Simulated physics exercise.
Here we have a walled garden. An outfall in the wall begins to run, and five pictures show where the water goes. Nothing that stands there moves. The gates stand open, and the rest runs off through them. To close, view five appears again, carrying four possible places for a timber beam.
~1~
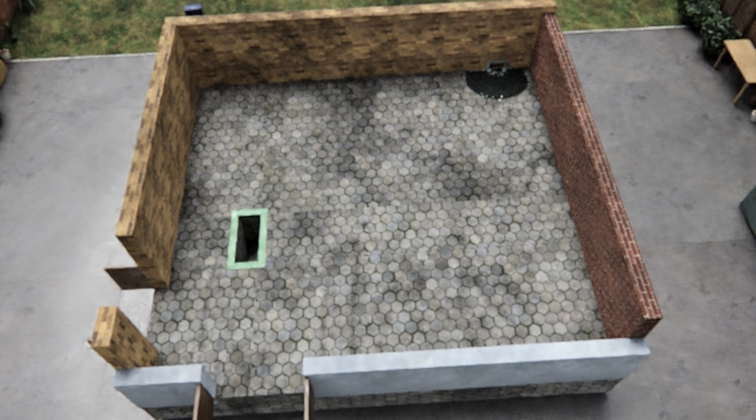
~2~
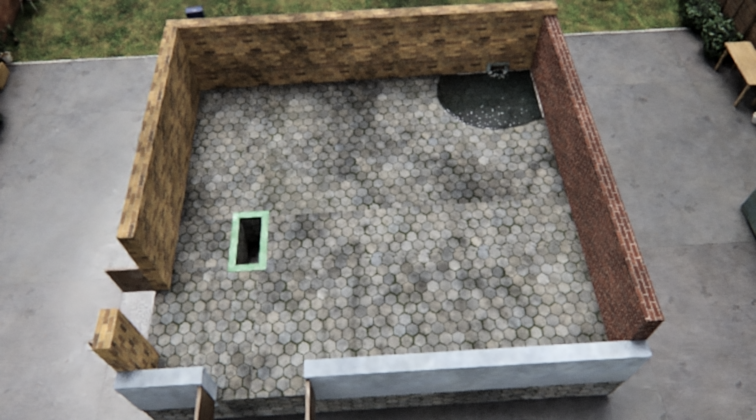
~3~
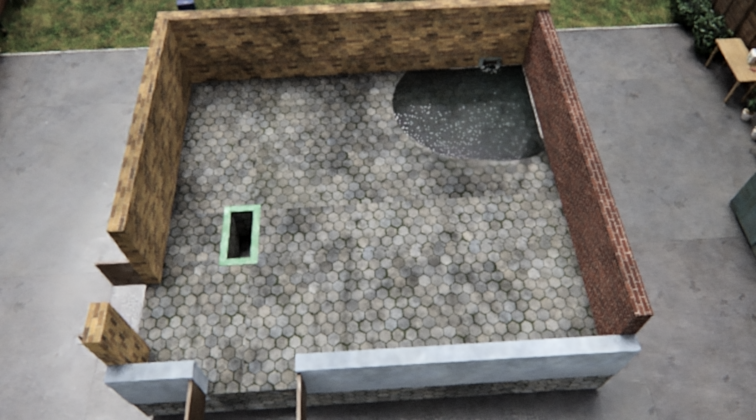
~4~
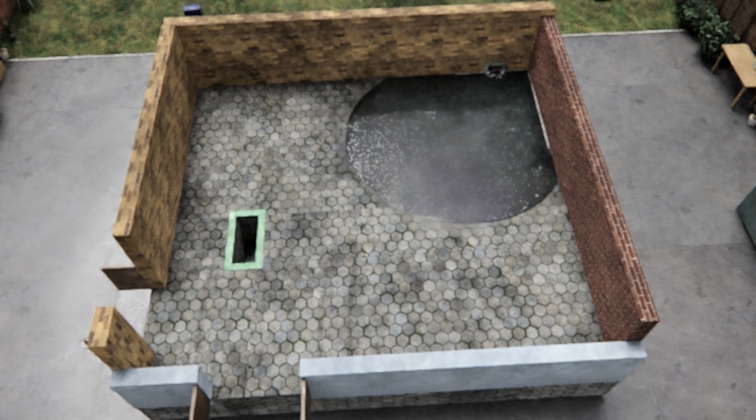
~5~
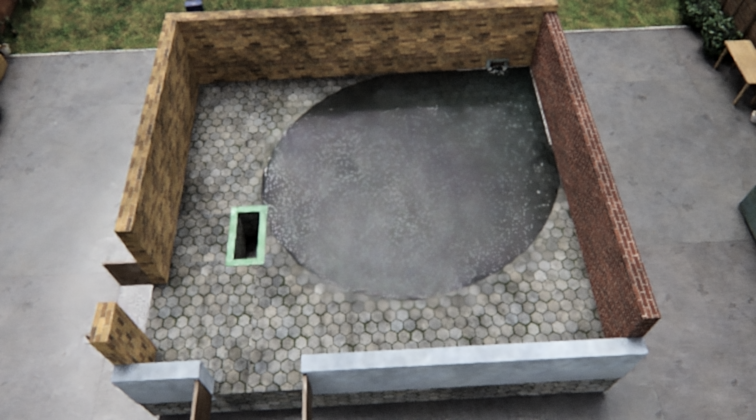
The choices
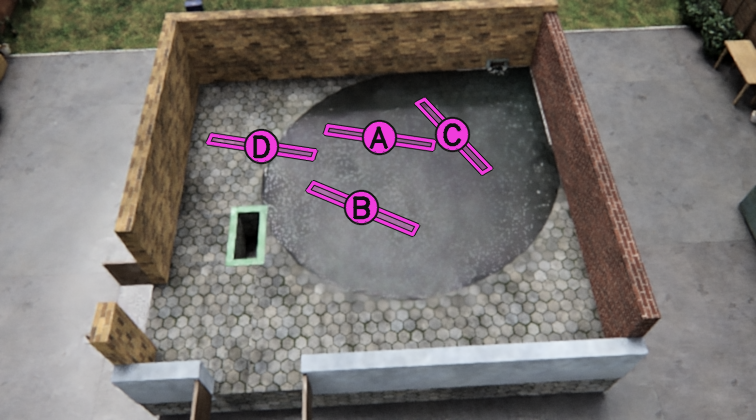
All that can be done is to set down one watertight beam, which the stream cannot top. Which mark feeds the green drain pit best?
Spot D does it best.
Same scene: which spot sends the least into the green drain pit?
That would be C.
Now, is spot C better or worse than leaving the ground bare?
Worse.
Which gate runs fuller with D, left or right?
More leaves on the left.
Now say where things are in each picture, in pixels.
The first picture shows outfall at (496, 65); green drain pit at (248, 238); open gate at (263, 380); open gate at (164, 318); 2 % of the ground under water, visible out to (524, 87); green drain pit still dry.
In the second picture, 6 % of the ground under water, visible out to (491, 125); green drain pit still dry.
In the third picture, 13 % of the ground under water, visible out to (478, 157); green drain pit still dry.
In the fourth picture, 26 % of the ground under water, visible out to (379, 190); green drain pit still dry.
In the fifth picture, 47 % of the ground under water, visible out to (299, 254); green drain pit still dry.
In magenta, A from (326, 129) to (433, 145); B from (310, 186) to (415, 230); C from (420, 101) to (486, 170); D from (209, 138) to (314, 154).
With A, about 15 % of the stream goes into the green drain pit, about 85 % out by the gates.
With B, about 13 % of the stream goes into the green drain pit, about 86 % out by the gates.
With C, about 9 % of the stream goes into the green drain pit, about 91 % out by the gates.
With D, about 23 % of the stream goes into the green drain pit, about 76 % out by the gates.
